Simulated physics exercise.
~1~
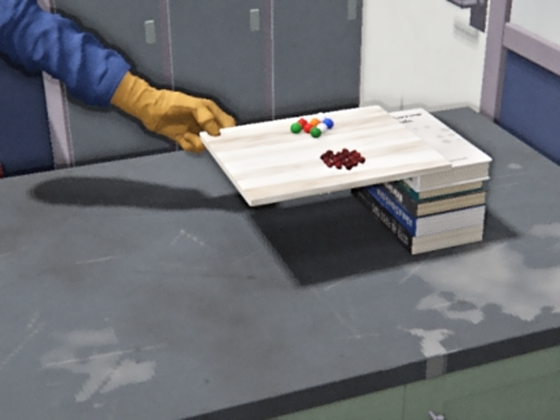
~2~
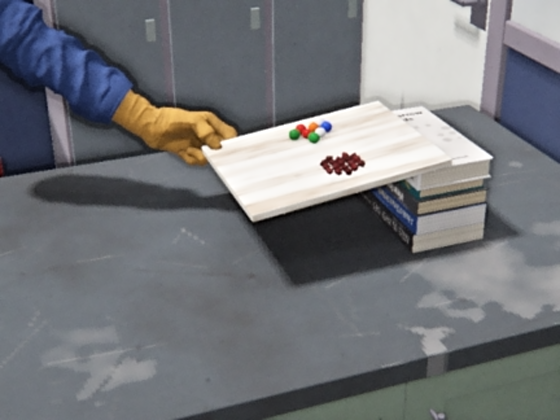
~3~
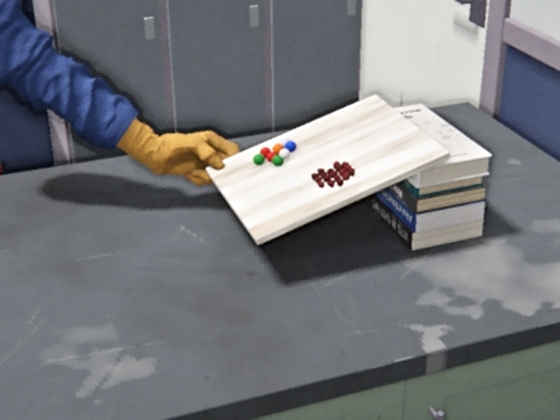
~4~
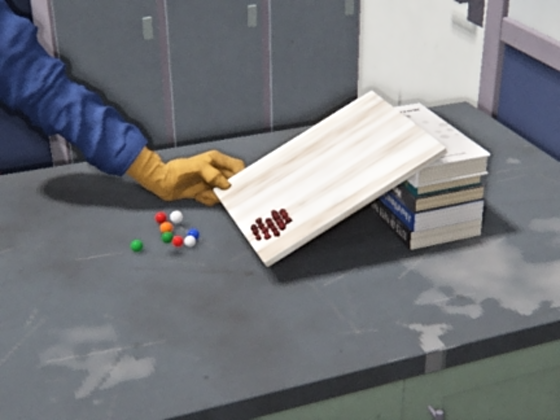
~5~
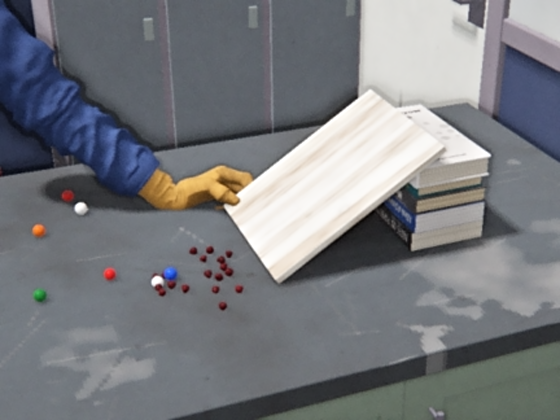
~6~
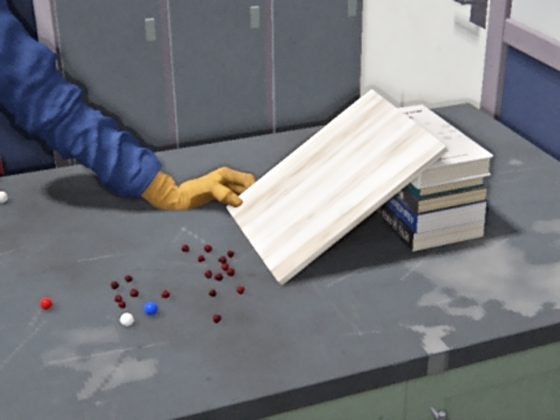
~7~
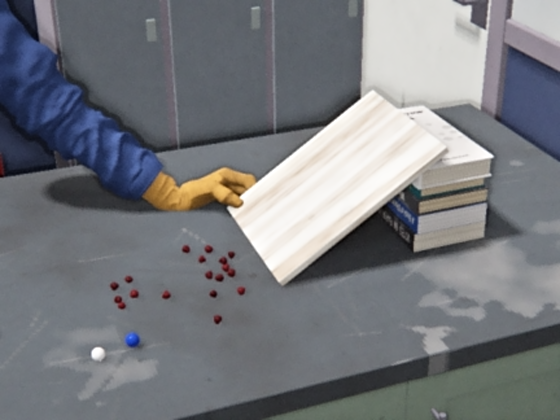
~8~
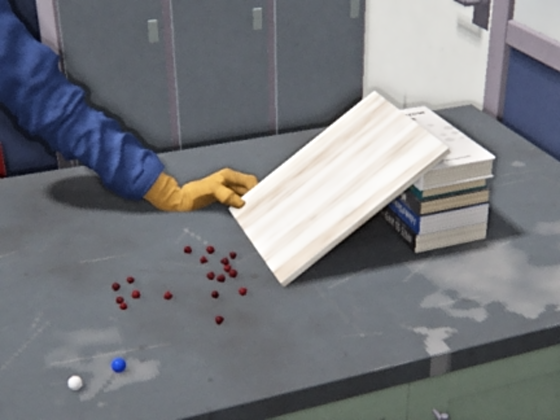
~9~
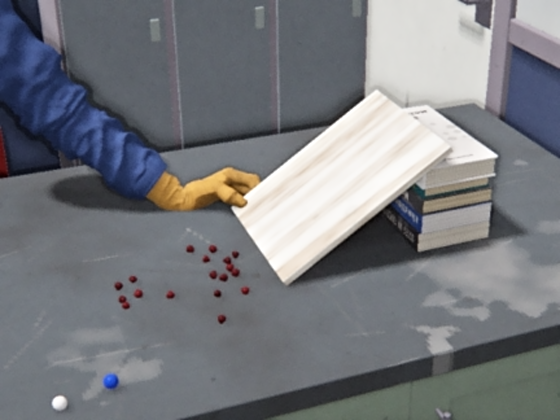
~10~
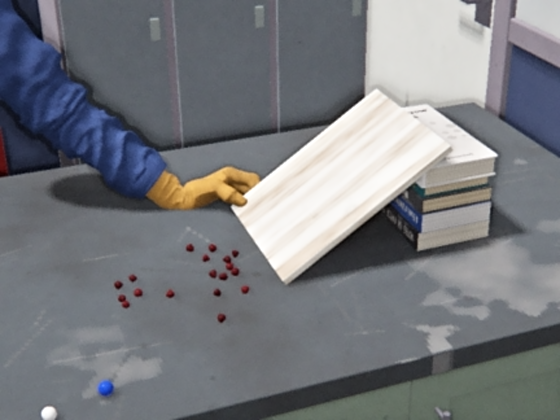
A pale wooden board, propped on stacked books, tilts as a gloved hand lowers its left end; colourful balls roll off across the grey counter, then small dark red beads slide off and settle nearby, while a white and a blue ball keep rolling toward the front edge.
